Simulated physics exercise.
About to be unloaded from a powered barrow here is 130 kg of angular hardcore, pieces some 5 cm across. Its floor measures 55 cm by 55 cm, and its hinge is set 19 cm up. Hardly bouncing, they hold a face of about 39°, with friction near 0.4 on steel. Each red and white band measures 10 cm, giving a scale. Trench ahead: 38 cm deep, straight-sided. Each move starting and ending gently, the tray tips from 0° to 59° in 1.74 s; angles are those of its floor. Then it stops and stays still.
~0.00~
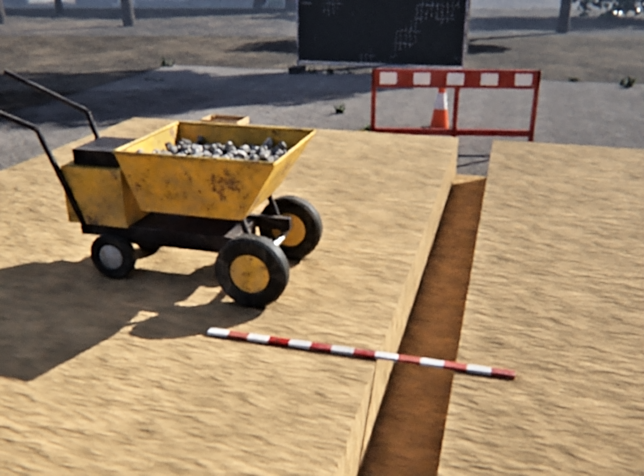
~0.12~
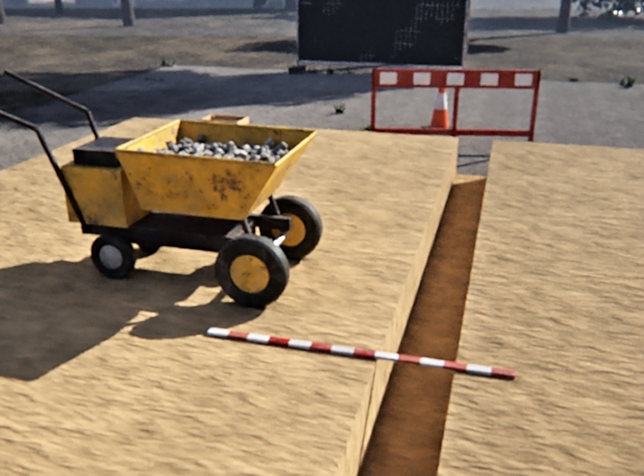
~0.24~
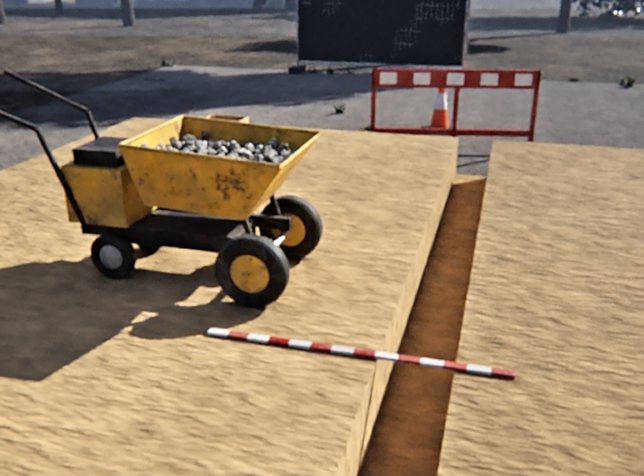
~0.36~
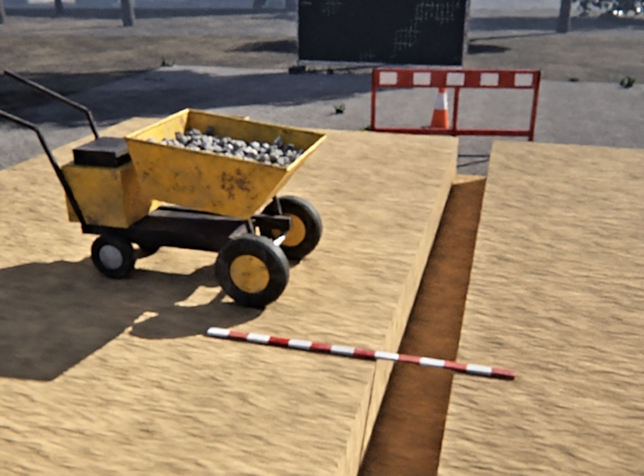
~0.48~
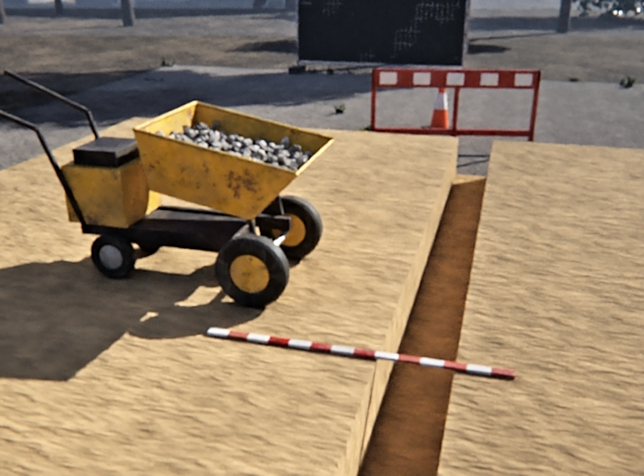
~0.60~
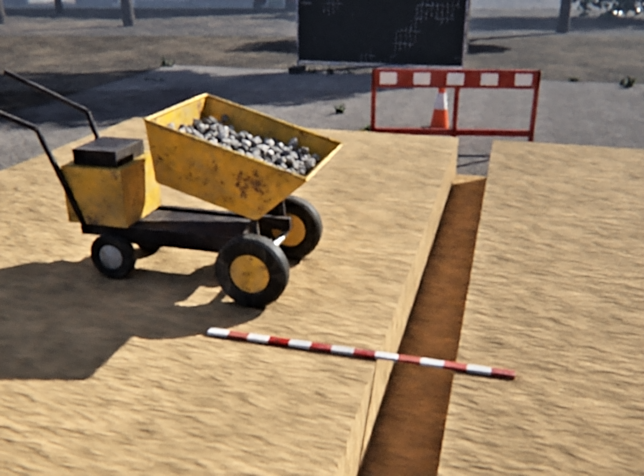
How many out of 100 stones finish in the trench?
About 8 of them.
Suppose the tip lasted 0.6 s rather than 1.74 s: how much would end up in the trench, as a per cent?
Estimate: About 30 %.
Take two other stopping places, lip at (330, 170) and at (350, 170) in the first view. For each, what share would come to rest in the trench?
From the first spot near 10, from the second near 5 per cent.
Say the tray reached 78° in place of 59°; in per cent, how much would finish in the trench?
About 90 per cent would end up in the trench.
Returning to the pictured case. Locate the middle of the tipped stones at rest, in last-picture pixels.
Resting centre: About (428, 361).
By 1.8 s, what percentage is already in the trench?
0 per cent, give or take.
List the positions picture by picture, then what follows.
In the first picture, lip at (274, 165), floor tilted 0°, highest stones at (222, 148).
In the second picture, the tray is at 1°, its lip at (276, 165); the top of the load is at (223, 147); the stones move at 0.1 m/s on average.
In the third picture, lip at (281, 167), floor tilted 3°, highest stones at (206, 144); the stones move at 0.2 m/s on average.
In the fourth picture, lip at (288, 170), floor tilted 7°, highest stones at (204, 138); the stones move at 0.3 m/s on average.
In the fifth picture, the tray is at 11°, its lip at (297, 174); the top of the load is at (202, 132); the stones move at 0.4 m/s on average.
In the sixth picture, lip at (307, 180), floor tilted 16°, highest stones at (206, 126); the stones move at 0.4 m/s on average.
After 1.3 s the floor is at 50°; 100 % in the tray; the foremost stones are at (341, 212).
After 1.8 s the floor is at 59°; 99 % in the tray, 1 % short of the trench; the foremost stones are at (390, 270).
After 2.2 s the floor is at 59°; 94 % in the tray, 2 % short of the trench, 3 % in the trench; the foremost stones are at (444, 372).
After 4.1 s the floor is at 59°; 88 % in the tray, 4 % short of the trench, 8 % in the trench; the foremost stones are at (457, 358).
